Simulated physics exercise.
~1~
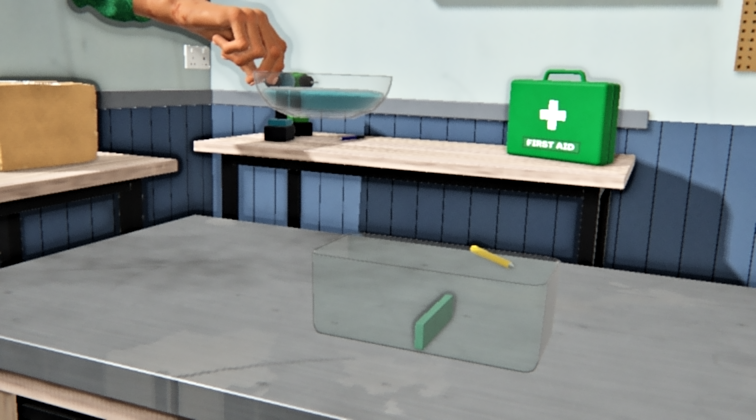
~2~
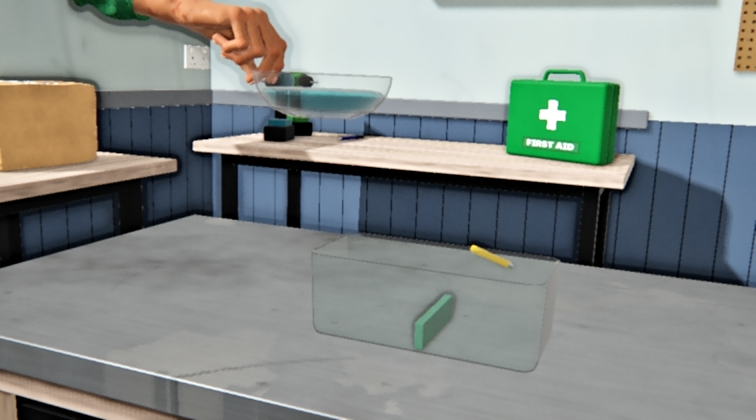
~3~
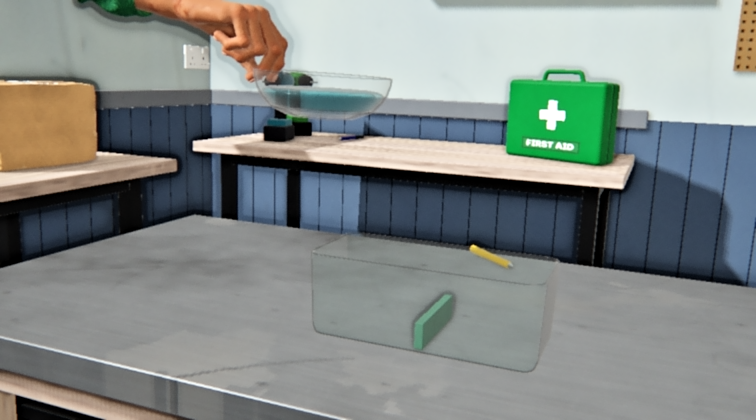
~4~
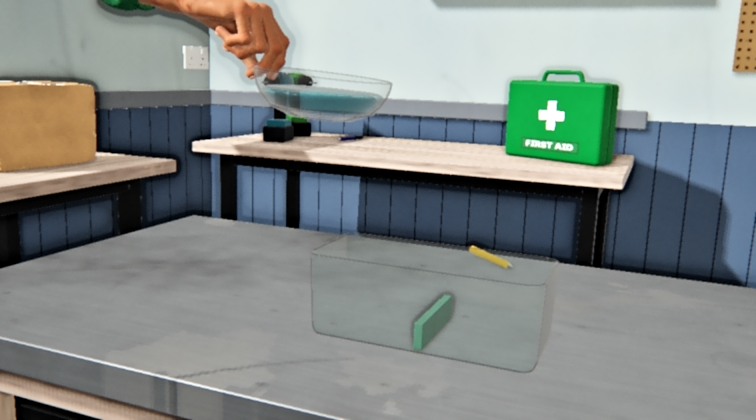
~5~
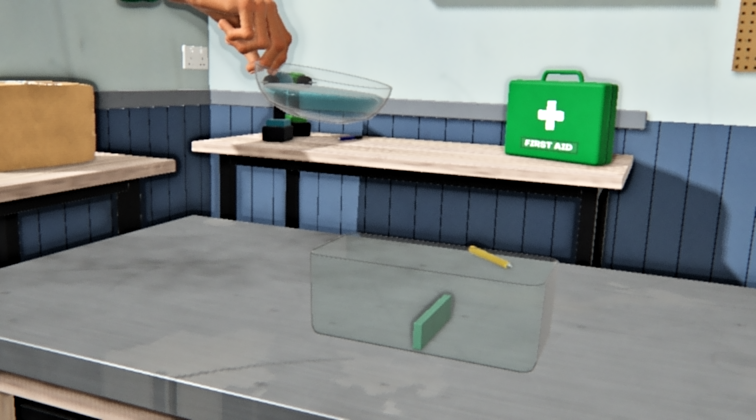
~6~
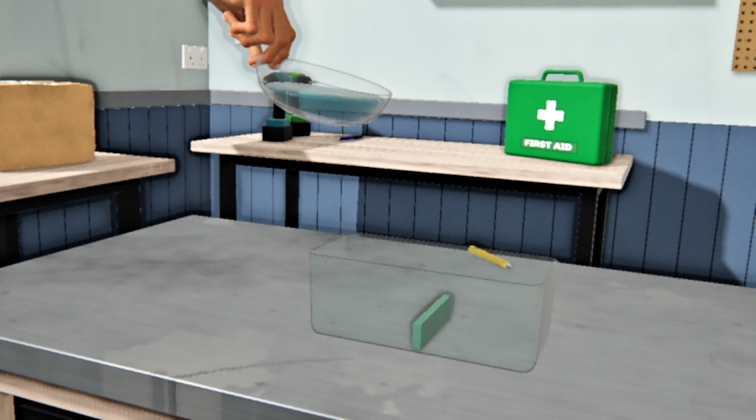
The video shows a hand holding a clear bowl of blue liquid above a grey table, gradually tilting it to the right, while a transparent basin with a low green divider and a small yellow object stays still.
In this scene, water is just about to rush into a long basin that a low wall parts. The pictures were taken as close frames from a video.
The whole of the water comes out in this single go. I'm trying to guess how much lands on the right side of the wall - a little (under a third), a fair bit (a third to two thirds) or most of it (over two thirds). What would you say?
I would say a little, under a third.
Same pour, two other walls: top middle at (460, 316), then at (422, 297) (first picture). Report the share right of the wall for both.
Roughly 15 per cent, and 45 per cent.
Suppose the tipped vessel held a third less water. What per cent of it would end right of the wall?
10 per cent.
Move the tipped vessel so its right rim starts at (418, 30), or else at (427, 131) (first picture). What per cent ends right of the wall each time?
First some 65, then 65 per cent.
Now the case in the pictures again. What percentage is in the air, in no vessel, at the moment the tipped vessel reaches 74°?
Estimate: 60 per cent, roughly.
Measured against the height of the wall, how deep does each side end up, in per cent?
Levels: Left around 60 per cent, right around 20 per cent.
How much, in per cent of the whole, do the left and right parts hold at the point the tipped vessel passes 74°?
I'd put the left part near 20 per cent and the right part near 5.
A moment on, the tilt is 74° and 17 per cent is still to pour, 19 is left of the wall and 6 right of it.
Next, the tilt is 107° and 0 per cent is still to pour, 71 is left of the wall and 23 right of it.
Then the tilt is 111° and 0 per cent is still to pour, 73 is left of the wall and 25 right of it.
Later the tilt is 111° and 0 per cent is still to pour, 73 is left of the wall and 25 right of it.
Finally, 73 per cent lies left of the wall, 25 right of it and 3 outside.
